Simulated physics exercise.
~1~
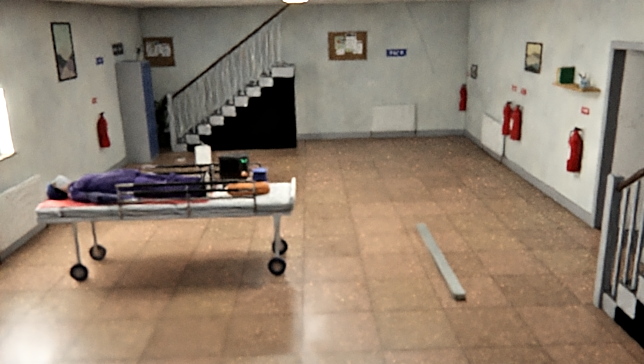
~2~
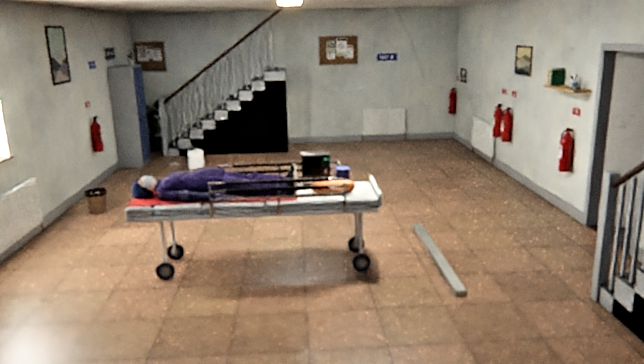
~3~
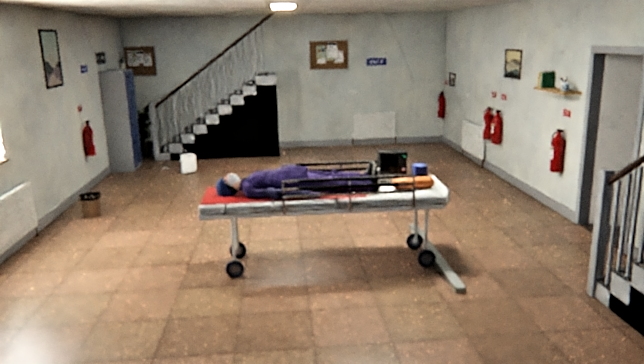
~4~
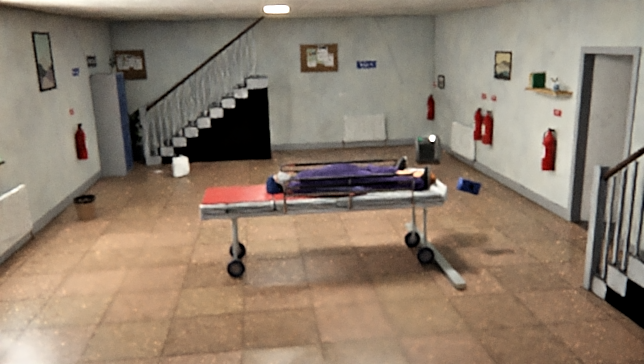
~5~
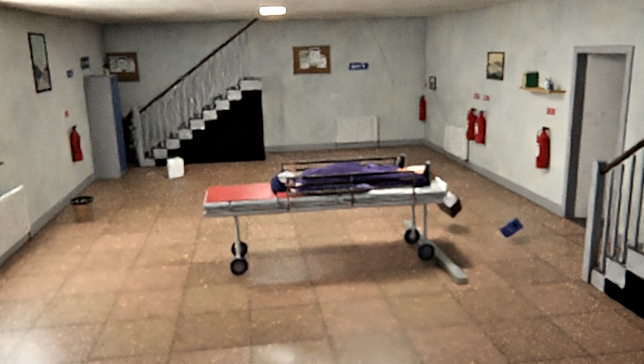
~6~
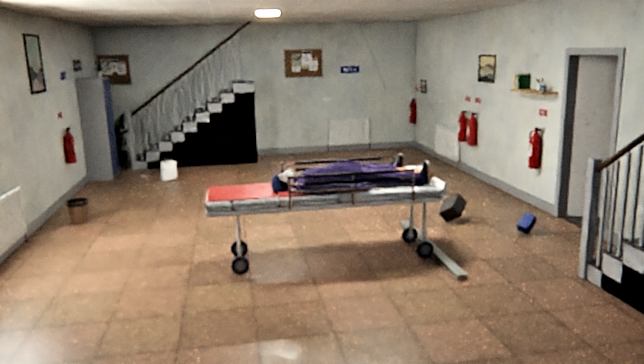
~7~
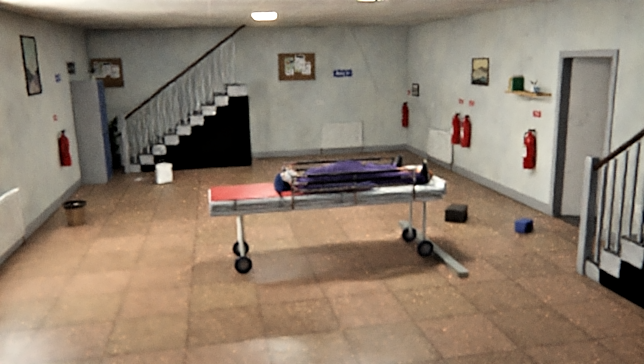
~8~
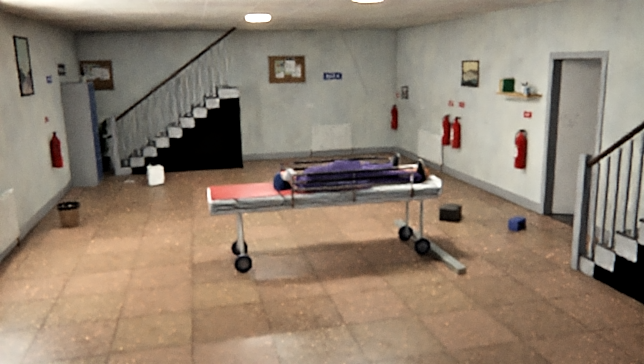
In a tiled hallway with a staircase and red fire extinguishers, a wheeled transfer trolley rolls to the right, carrying a person in purple and several pieces of equipment. Its front wheels reach a grey sill lying across the floor, and the trolley stops, staying level. The person slides forward along the top, uncovering the red surface behind the head, while a blue pump and a black monitor shoot off the right end. Both tumble to the floor beyond the sill and settle there. The person stays on the trolley, feet near its right end.
